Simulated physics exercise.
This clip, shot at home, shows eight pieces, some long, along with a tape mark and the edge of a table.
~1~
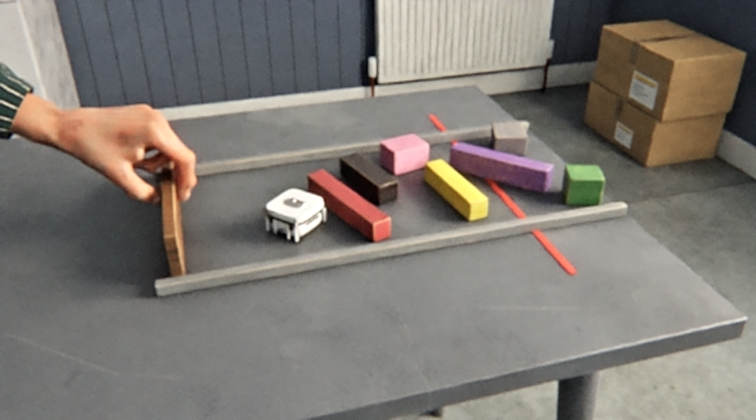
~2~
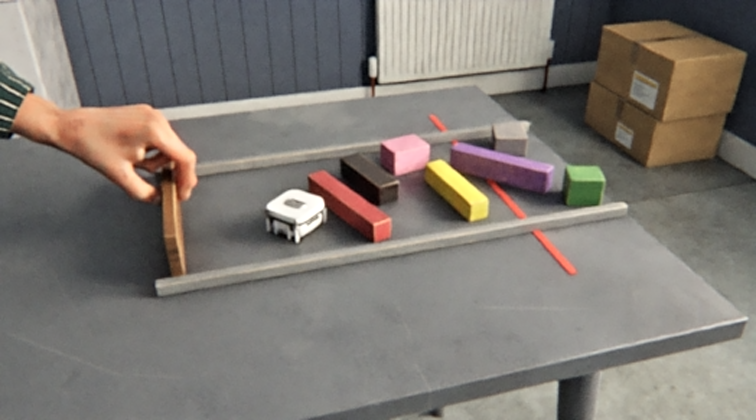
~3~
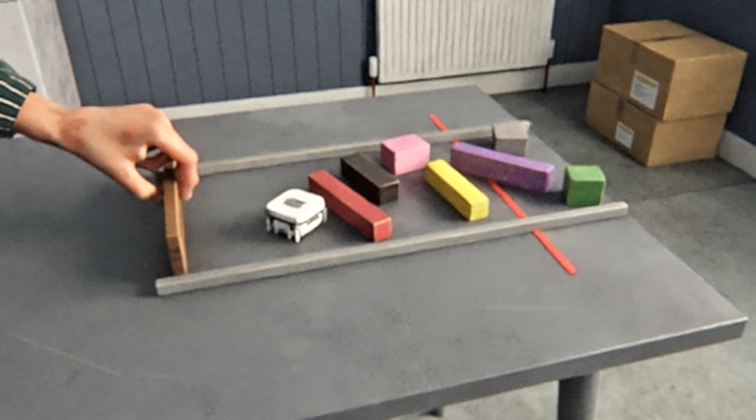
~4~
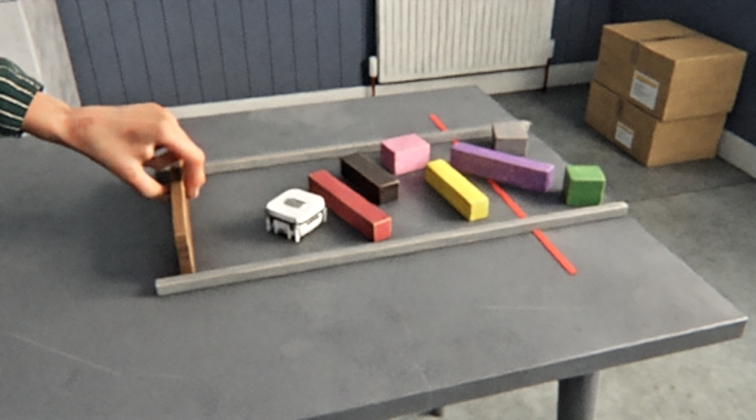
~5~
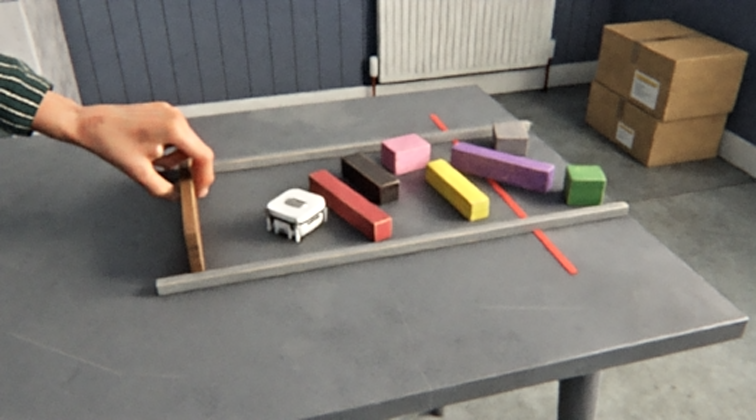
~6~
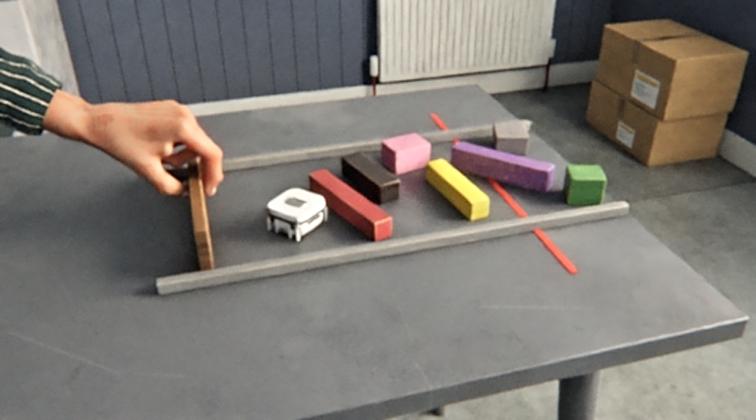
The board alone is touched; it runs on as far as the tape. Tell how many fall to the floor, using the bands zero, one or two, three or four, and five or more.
One or two fall to the floor.
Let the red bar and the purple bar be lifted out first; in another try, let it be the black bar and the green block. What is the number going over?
Result: 0 in the first case, with 0 in the second.
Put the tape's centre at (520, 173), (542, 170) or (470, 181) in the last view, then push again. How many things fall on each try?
In that order 4, 5 and 0.
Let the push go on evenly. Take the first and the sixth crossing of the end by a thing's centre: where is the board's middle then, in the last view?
Near (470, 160) and (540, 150).
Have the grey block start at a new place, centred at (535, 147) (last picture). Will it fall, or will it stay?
Lab note: It goes off the edge.
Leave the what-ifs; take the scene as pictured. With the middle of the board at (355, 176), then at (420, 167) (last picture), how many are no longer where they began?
The counts are 3 and 6.
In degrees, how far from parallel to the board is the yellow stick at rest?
Roughly 15° out of line.
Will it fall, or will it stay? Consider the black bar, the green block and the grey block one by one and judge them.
In short, the black bar hangs on, the green block goes off the edge, the grey block goes off the edge.
Early on, none off yet; green block at rest near (584, 185); grey block at rest near (510, 139); purple bar at rest near (501, 167).
A while later, none off yet; green block at rest near (584, 185); grey block at rest near (510, 139); purple bar moving near (504, 165).
Finally, the number that fall off is one or two; lost, grey block and green block.
